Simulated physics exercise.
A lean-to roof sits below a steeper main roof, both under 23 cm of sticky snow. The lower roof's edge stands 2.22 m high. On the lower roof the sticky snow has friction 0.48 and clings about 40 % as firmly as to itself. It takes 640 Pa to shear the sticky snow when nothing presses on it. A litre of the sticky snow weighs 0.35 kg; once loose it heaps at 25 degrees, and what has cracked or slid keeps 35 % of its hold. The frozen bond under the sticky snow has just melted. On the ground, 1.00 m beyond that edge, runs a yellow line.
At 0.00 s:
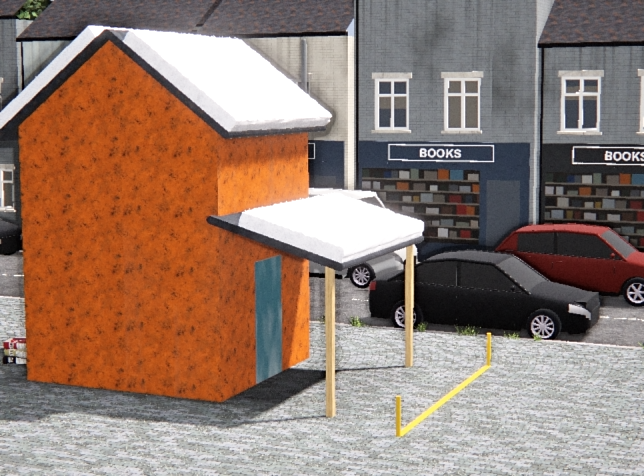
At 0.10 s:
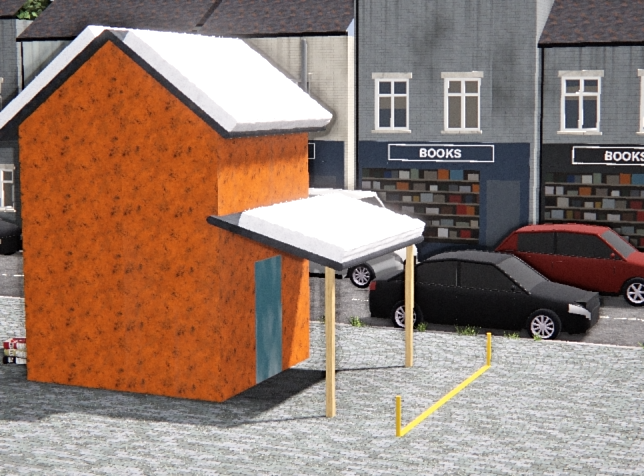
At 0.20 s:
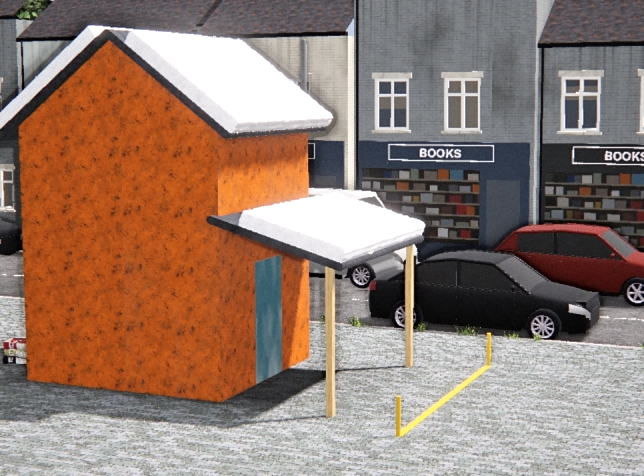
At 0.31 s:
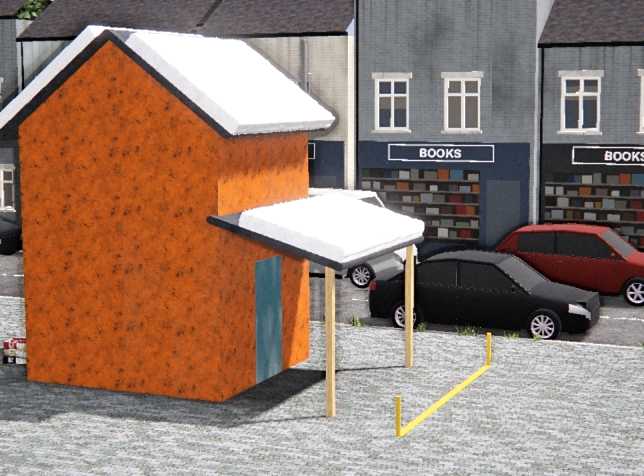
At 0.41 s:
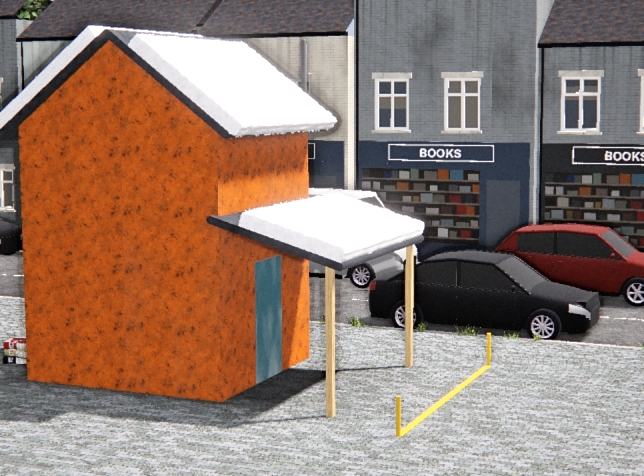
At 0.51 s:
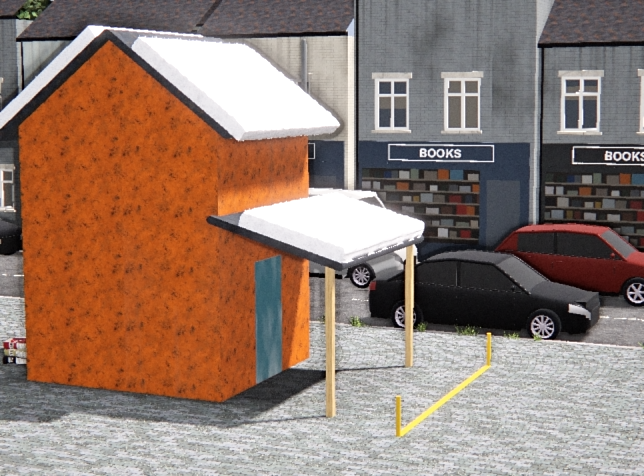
The clip shows an orange building with snow on its steep main roof and lower lean-to roof, near parked cars and a yellow line. The upper snow slides slightly down toward the right, its edge extending a little past the eave.
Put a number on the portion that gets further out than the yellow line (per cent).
It comes to some 12 %.
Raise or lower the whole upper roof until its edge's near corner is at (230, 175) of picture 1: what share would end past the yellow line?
In that case some 0 per cent.
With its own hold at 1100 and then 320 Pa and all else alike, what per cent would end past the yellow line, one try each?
In turn about 0 %, 30 %.
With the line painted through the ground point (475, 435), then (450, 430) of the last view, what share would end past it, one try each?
In turn about 1 %, 3 %.
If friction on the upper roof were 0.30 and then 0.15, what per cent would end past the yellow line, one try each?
In that order: 40 %, 45 %.
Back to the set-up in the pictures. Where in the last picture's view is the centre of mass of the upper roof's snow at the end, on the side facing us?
At about (354, 342).
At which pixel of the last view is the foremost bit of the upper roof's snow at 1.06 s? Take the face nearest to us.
Near (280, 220).
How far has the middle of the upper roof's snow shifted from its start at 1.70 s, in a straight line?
About 2.2 m.
After 1.06 s, none is below the lower edge and 0 % is past the line.
After 1.70 s, none is below the lower edge and 0 % is past the line.
After 2.35 s, none is below the lower edge and 0 % is past the line.
After 3.00 s, 31 % is below the lower edge and 9 % is past the line.
After 4.80 s, 43 % is below the lower edge and 12 % is past the line.
